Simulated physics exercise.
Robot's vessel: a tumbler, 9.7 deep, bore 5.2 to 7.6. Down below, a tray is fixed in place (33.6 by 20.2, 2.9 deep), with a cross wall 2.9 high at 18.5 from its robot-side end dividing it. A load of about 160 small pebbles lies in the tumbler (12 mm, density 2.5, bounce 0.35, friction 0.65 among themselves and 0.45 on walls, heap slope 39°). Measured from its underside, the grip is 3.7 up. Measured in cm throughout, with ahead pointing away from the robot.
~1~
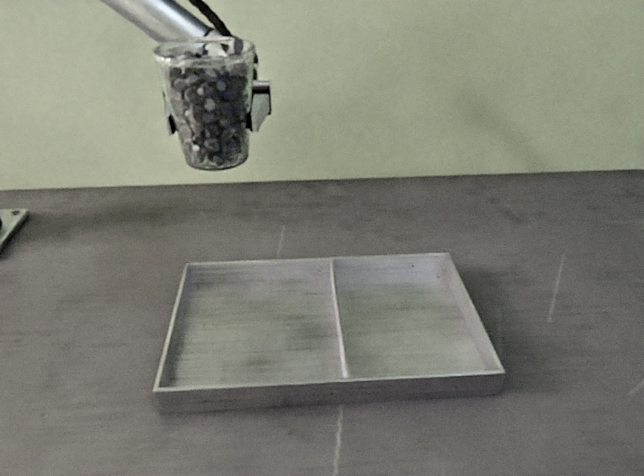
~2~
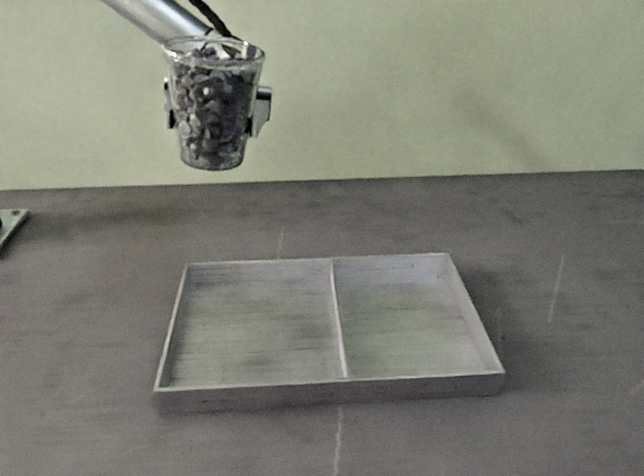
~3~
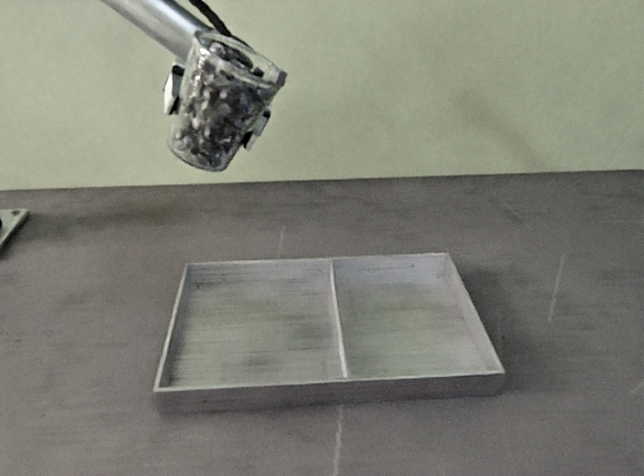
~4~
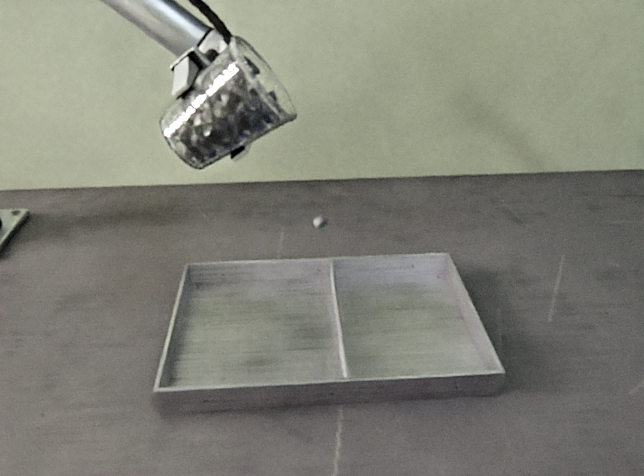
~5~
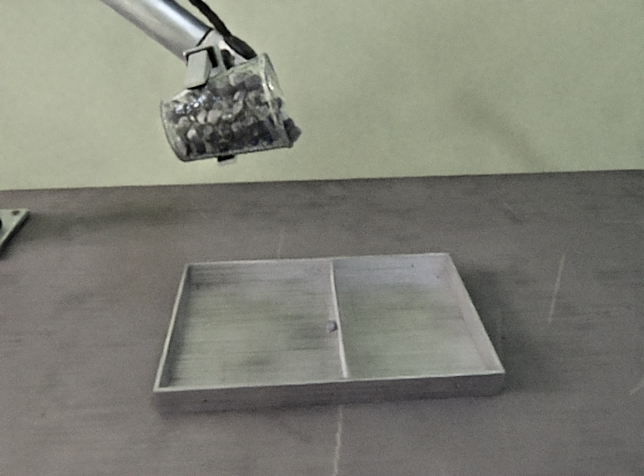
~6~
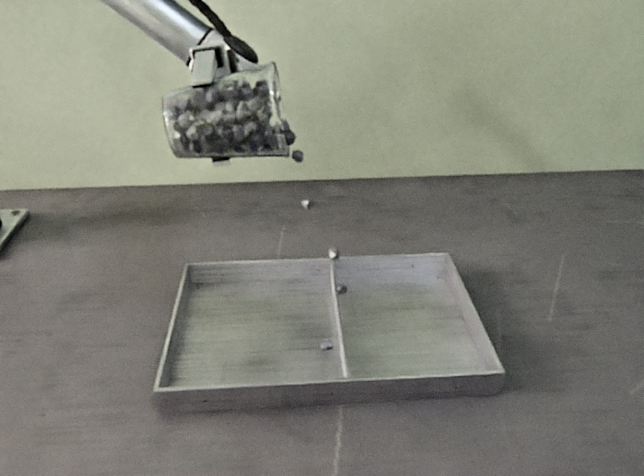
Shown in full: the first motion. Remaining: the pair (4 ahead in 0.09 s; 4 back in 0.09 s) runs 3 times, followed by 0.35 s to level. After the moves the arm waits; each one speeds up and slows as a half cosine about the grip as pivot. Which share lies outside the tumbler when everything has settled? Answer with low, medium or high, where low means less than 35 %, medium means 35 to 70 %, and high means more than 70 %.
High.
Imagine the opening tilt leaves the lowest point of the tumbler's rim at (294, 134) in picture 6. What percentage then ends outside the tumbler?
It comes out near 70 percent.
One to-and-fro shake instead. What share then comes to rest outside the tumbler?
Estimate: Around 80 %.
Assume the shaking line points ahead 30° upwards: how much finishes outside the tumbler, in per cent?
100 %.
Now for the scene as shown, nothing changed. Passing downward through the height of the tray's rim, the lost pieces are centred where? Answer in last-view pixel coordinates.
Centre: About (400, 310).
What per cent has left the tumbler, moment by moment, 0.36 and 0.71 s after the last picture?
In turn: 85, 90.
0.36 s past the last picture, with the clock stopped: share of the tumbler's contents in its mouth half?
Mouth half share: Roughly 100 %.
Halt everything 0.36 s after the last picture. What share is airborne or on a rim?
About 12 per cent.
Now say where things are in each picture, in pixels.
In the first picture, tumbler middle at (211, 108), level; upper third of the load around (206, 73), from x 170 to 240, top at y 45; 155 in the tumbler.
In the second picture, tumbler middle at (213, 108), tilted 8° forward; upper third of the load around (211, 72), from x 175 to 250, top at y 55.
In the third picture, tumbler middle at (218, 109), tilted 29° forward; upper third of the load around (222, 76), from x 180 to 280, top at y 50; 154 in the tumbler, 1 in flight or on a rim.
In the fourth picture, tumbler middle at (223, 113), tilted 54° forward; upper third of the load around (235, 86), from x 175 to 320, top at y 55; 154 in the tumbler, 1 in flight or on a rim.
In the fifth picture, tumbler middle at (225, 117), tilted 75° forward; upper third of the load around (239, 96), from x 175 to 330, top at y 75; 154 in the tumbler, 1 in the robot-side part.
In the sixth picture, tumbler middle at (226, 118), tilted 83° forward; upper third of the load around (231, 102), from x 175 to 340, top at y 85; 150 in the tumbler, 1 in the robot-side part, 4 in flight or on a rim.
Then, 0.36 s later, tilted 83° forward, highest piece 25 above the table; 105 in the far-side part, 27 in the tumbler, 4 in the robot-side part, 19 in flight or on a rim.
Then, 0.71 s later, tilted 43° forward, highest piece 29 above the table; 122 in the far-side part, 17 in the robot-side part, 14 in the tumbler, 2 on the table or floor.
Then, 1.09 s later, level, highest piece 25 above the table; 122 in the far-side part, 17 in the robot-side part, 14 in the tumbler, 2 on the table or floor.
Then, 2.14 s later, level, highest piece 25 above the table; 122 in the far-side part, 17 in the robot-side part, 14 in the tumbler, 2 on the table or floor.
At rest, 122 in the far-side part, 17 in the robot-side part, 14 in the tumbler, 2 on the table or floor. That is 91 % outside the tumbler.
